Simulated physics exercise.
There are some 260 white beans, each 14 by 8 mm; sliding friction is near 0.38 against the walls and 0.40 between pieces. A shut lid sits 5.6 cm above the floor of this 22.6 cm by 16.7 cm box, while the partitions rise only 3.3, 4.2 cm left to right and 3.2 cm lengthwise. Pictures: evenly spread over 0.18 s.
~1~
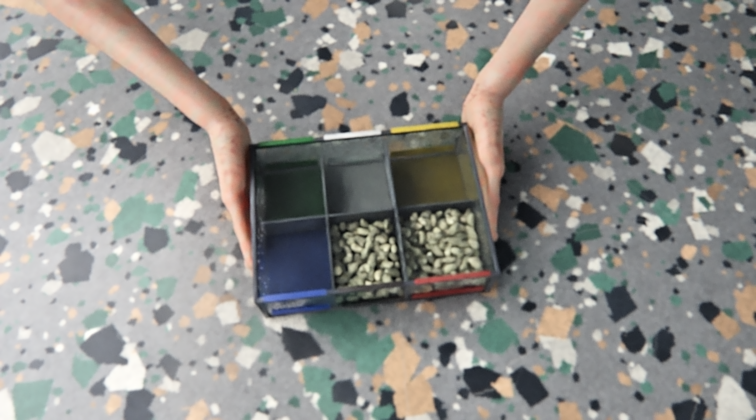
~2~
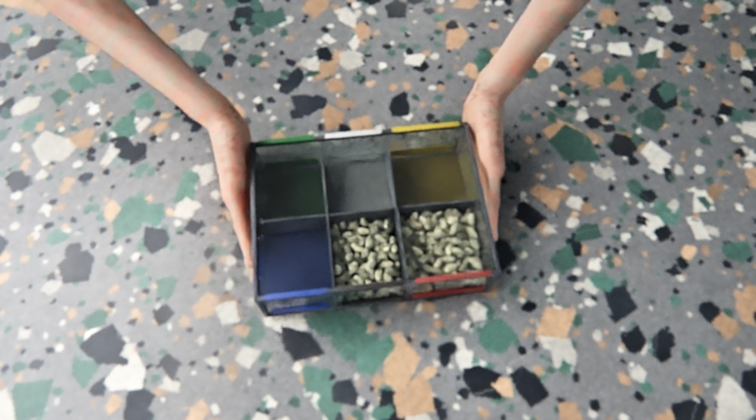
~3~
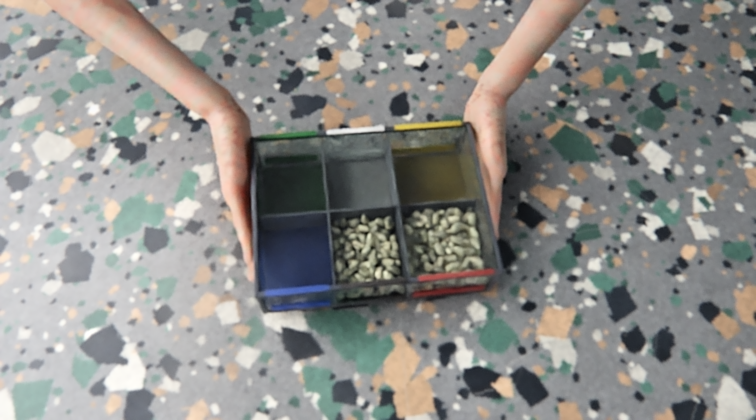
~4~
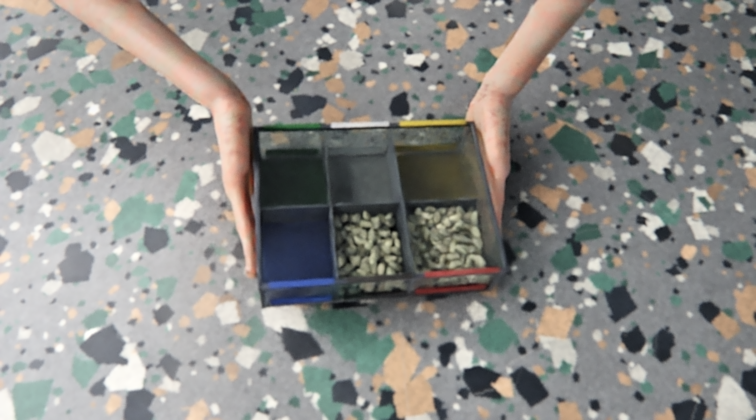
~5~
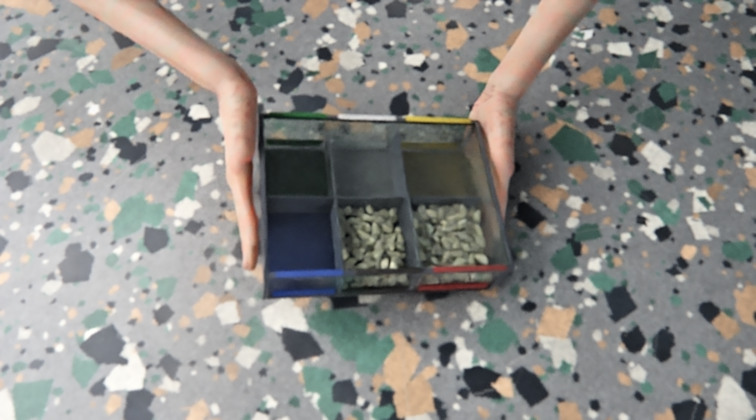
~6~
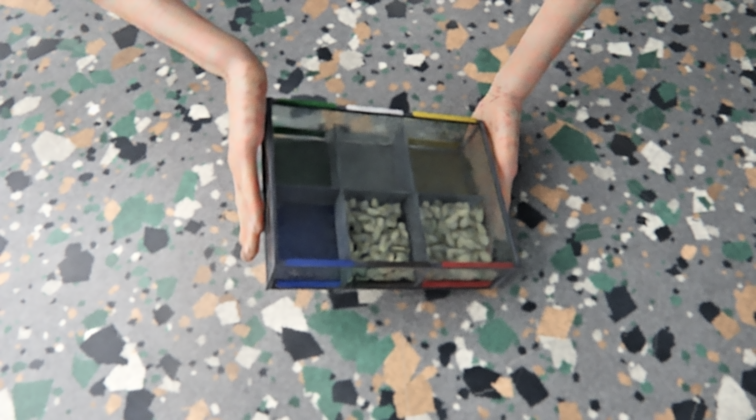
The clip opens on two hands holding a clear-topped box with six compartments nearly level above a speckled surface, pale beans filling the front middle and front right sections. The hands slowly tilt the box modestly toward its back right corner, while the beans remain in the same two compartments.
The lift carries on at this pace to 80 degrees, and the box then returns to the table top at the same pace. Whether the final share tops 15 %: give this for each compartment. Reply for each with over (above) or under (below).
Red - over, blue - under, green - under, yellow - under, white - under, black - over.
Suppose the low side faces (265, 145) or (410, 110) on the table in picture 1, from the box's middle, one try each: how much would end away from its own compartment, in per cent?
Some 50 and 50 per cent.
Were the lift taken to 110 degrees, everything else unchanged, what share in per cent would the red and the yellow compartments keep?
In per cent, red gets 65, yellow gets 15.
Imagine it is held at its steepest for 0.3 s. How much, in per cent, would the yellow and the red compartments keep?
In per cent: Yellow 5, red 65.
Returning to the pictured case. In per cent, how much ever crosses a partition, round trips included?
Something like 10 per cent of the pieces.
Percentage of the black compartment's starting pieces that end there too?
That comes out at about 80 percent.
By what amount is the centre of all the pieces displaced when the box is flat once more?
The balance point ends up some 2.0 centimetres from where it began.
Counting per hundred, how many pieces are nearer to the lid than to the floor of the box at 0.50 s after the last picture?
I'd say around 40 percent of the pieces.
Then, 0.50 s after the last picture, tilt 79 degrees; red 65 %, black 35 %.
Then, 0.83 s after the last picture, tilt 33 degrees; red 65 %, yellow 5 %, black 25 %.
Then, 1.26 s after the last picture, tilt 0 degrees; red 65 %, yellow 5 %, black 25 %.
In the end, red 65 %, blue 0 %, green 0 %, yellow 5 %, white 0 %, black 30 %.
